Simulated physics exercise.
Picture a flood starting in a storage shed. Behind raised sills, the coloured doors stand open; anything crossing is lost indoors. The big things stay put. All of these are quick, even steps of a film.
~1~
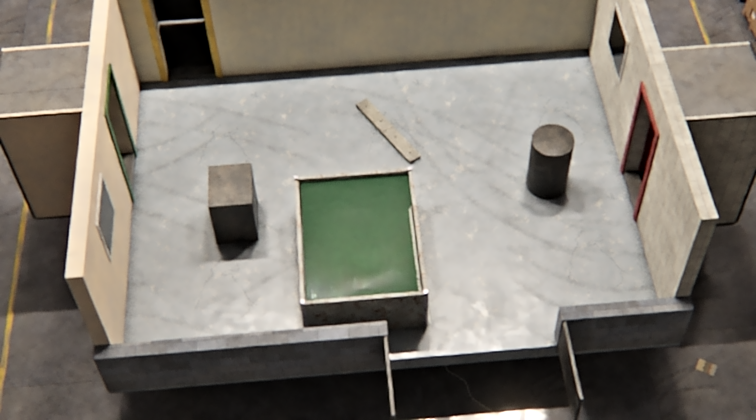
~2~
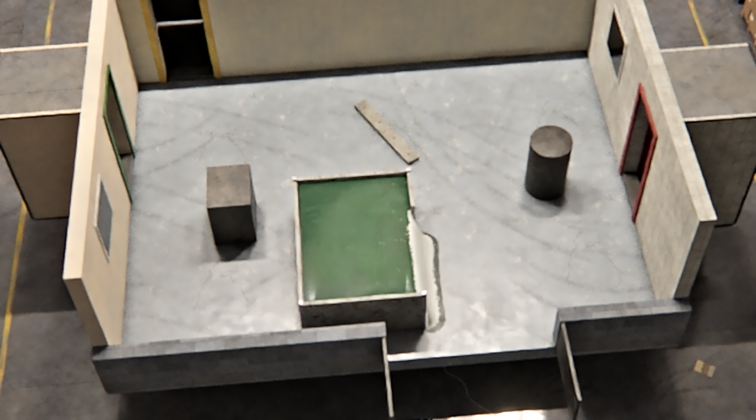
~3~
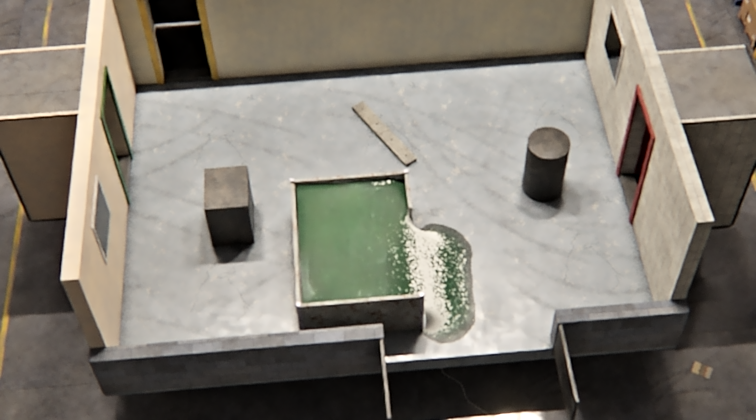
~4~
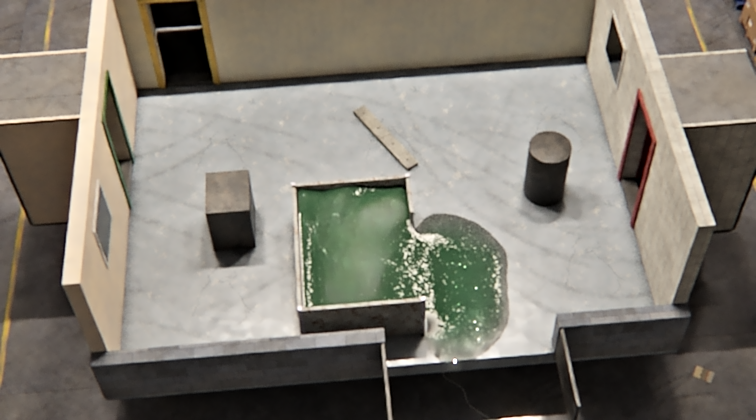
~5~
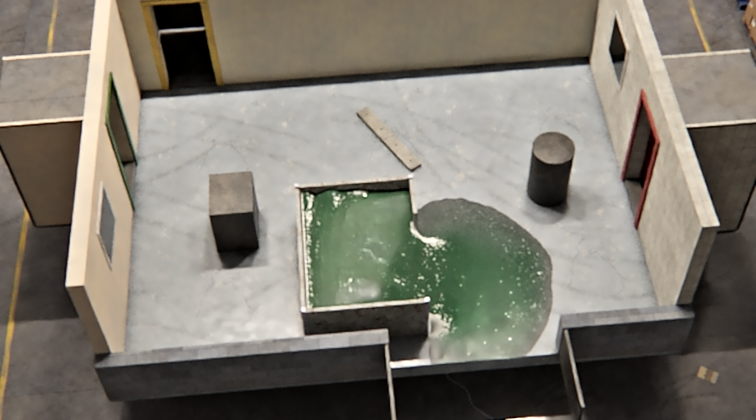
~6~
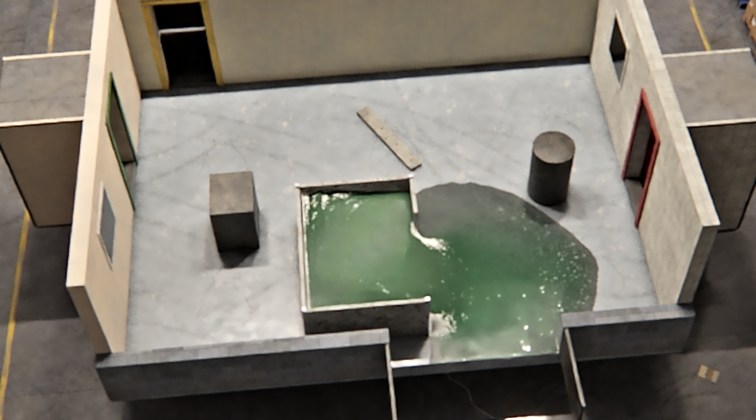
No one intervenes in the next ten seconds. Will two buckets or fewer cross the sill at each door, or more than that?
I predict the green door will remain at two buckets or below; I predict the red door will overshoot two buckets; I predict the yellow door will remain at two buckets or below.
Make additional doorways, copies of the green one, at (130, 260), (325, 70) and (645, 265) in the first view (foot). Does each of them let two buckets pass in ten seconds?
Well, the first one doesn't reach it, the next doesn't reach it, and the last overshoots.
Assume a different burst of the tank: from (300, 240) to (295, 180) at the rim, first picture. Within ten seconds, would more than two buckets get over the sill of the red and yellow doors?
As for the red door, it sits short of it; as for the yellow door, it overshoots.
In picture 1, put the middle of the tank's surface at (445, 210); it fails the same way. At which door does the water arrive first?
Looks like the red one.
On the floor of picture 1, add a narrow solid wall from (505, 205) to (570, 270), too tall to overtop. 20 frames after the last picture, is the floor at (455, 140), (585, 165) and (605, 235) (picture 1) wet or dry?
Soaked, soaked, soaked.
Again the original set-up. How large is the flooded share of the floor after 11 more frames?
I make it 25 per cent.
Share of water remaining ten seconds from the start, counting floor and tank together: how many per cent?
About 68 %.
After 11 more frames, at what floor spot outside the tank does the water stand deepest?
I'd go with (623, 333) as the deepest place.
A moment on, water covers 25 % of the floor; the green door not reached, the red door under two buckets in, the yellow door not reached.
Next, water covers 25 % of the floor; the green door not reached, the red door far over two buckets in, the yellow door not reached.
Then, water covers 35 % of the floor; the green door not reached, the red door far over two buckets in, the yellow door not reached.
Later, water covers 55 % of the floor; the green door not reached, the red door far over two buckets in, the yellow door not reached.
In the end, water covers 80 % of the floor; the green door wet at the sill, nothing in, the red door far over two buckets in, the yellow door wet at the sill, nothing in.
